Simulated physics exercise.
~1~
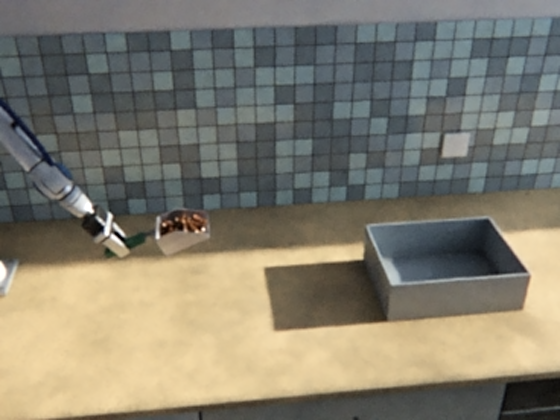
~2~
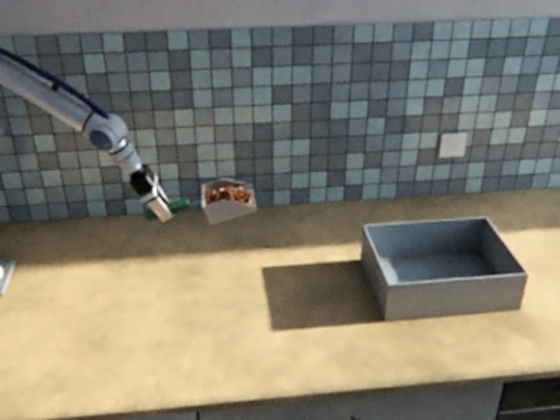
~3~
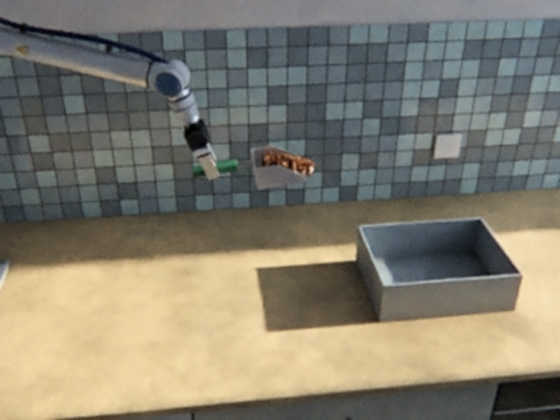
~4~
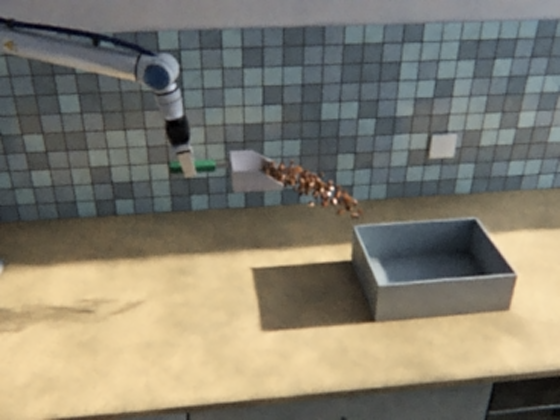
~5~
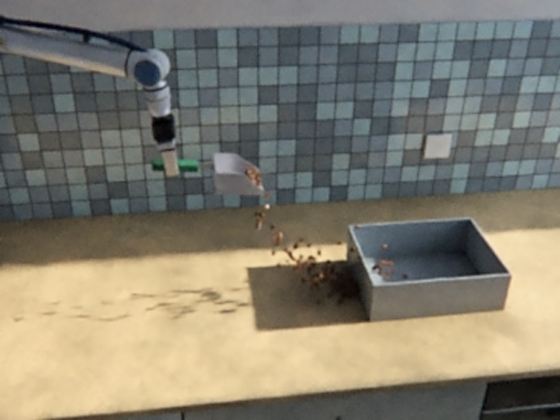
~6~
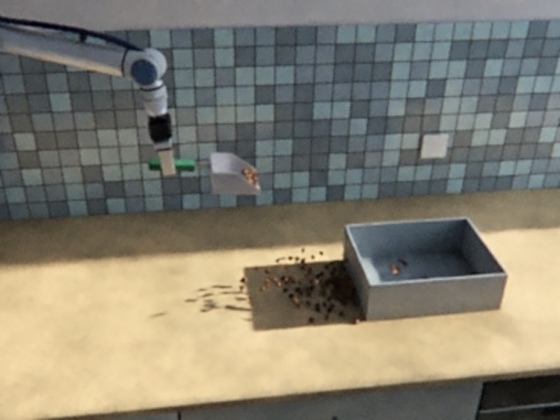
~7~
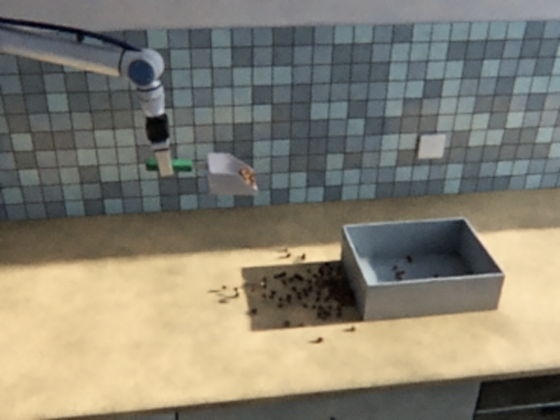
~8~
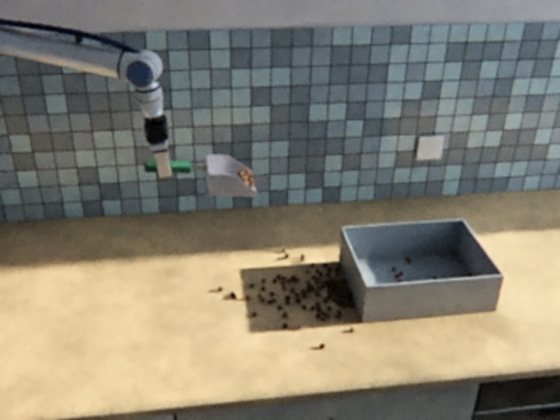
A pale robotic arm reaches in from the left over a sandy-coloured countertop backed by blue and grey mosaic tiles, seen from the front and slightly above. Its gripper holds a light scoop with a green handle, heaped with reddish-brown pellets, while an open grey bin sits to the right. The arm lifts the scoop and carries it rightward, then draws back left as it tips forward. The pellets stream off the front, most falling short of the bin. The arm stops, leaving dark pellets scattered on the counter beside the bin, a few inside it and some still in the scoop.
